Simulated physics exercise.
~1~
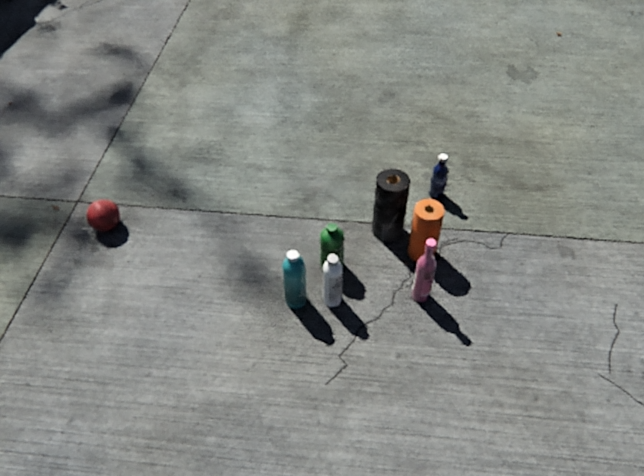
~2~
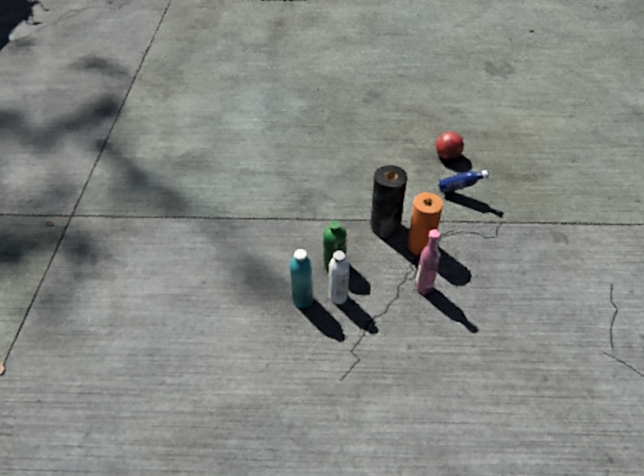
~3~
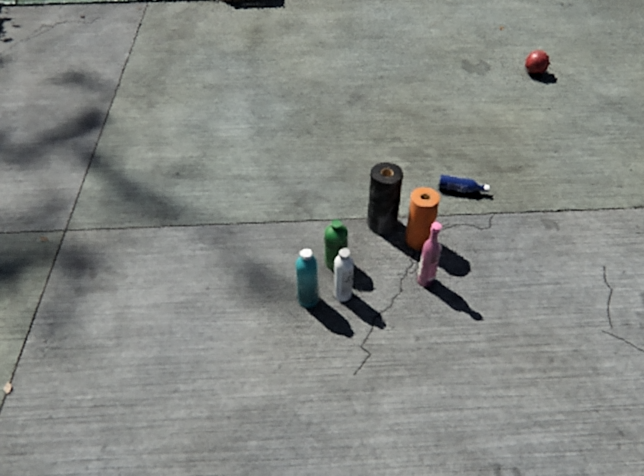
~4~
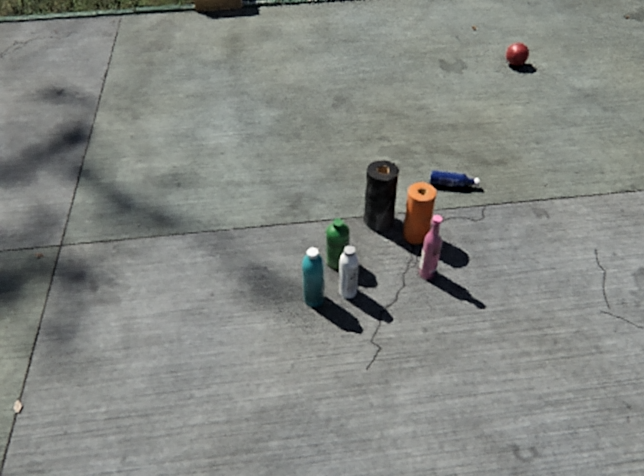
A red ball starts at the left of a sunlit concrete floor, seen from above at an angle as the view drifts slightly sideways. To its right stand a black roll, an orange roll and a group of bottles, with turquoise, white and green ones nearer the left, pink in front and blue at the back. The ball crosses to the far side of the group, and the blue bottle tips over beside it. The ball travels on toward the upper right while the bottle drops onto its side. At the end the blue bottle lies flat behind the rolls, and everything else in the group still stands.
